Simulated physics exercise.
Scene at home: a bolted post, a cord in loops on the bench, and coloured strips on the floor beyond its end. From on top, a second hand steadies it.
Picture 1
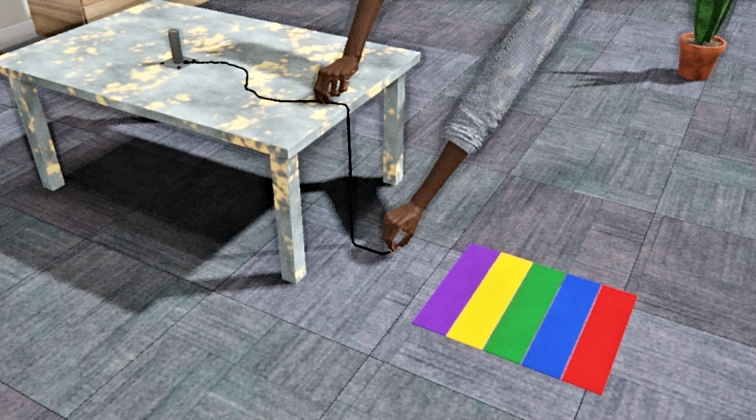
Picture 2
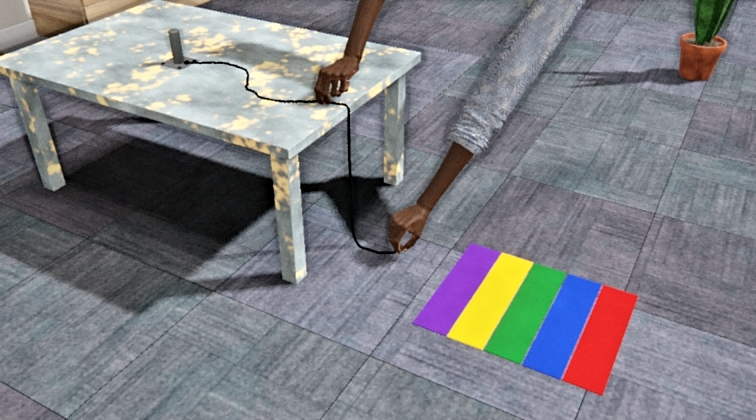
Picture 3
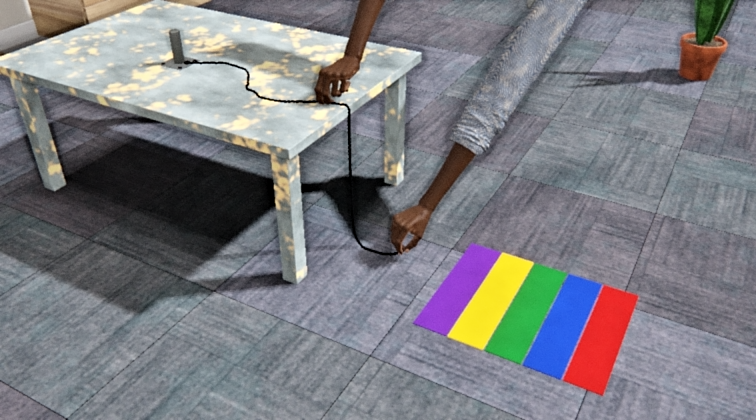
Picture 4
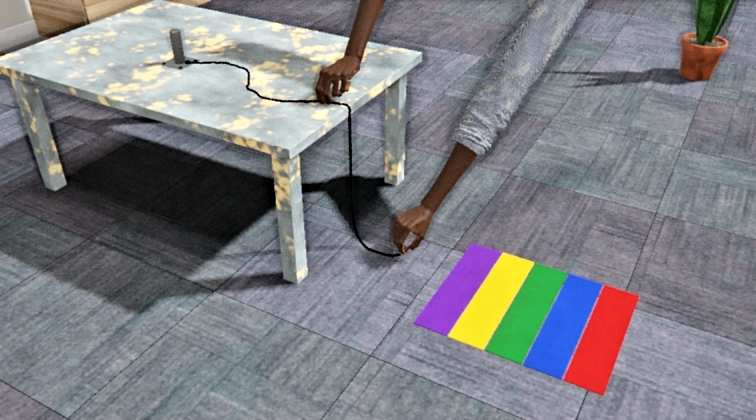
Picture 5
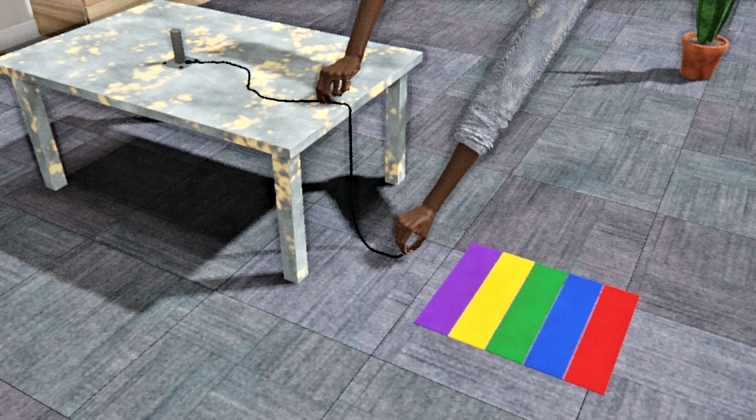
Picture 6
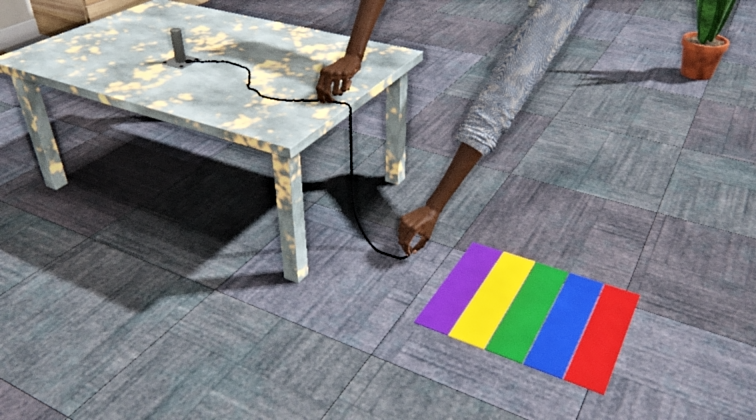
Two hands hold a black cord at a pale, yellow-mottled table on a grey tiled floor indoors, seen from above at an angle. The cord winds from a small grey post across the tabletop and hangs over the edge, with purple, yellow, green, blue and red strips to its right and a potted plant behind. The lower hand draws the cord's end very slightly rightward, while the upper hand and camera stay nearly still.
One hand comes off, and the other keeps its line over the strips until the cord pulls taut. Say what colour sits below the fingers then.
It is green.
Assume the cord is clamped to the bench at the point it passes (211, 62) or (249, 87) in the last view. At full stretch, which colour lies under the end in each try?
Result, first place: Green; second place: Yellow.
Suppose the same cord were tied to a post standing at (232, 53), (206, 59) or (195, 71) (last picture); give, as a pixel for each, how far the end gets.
Estimated pixels per try: (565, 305); (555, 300); (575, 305).
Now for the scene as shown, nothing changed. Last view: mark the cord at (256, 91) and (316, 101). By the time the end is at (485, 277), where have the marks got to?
The first ends at (288, 91) and the second at (347, 111).
Early on, end near (485, 277); over yellow.
Midway, end near (517, 288); over green.
At the end of the slack, end near (536, 294); over green. It gets as far as the green strip.
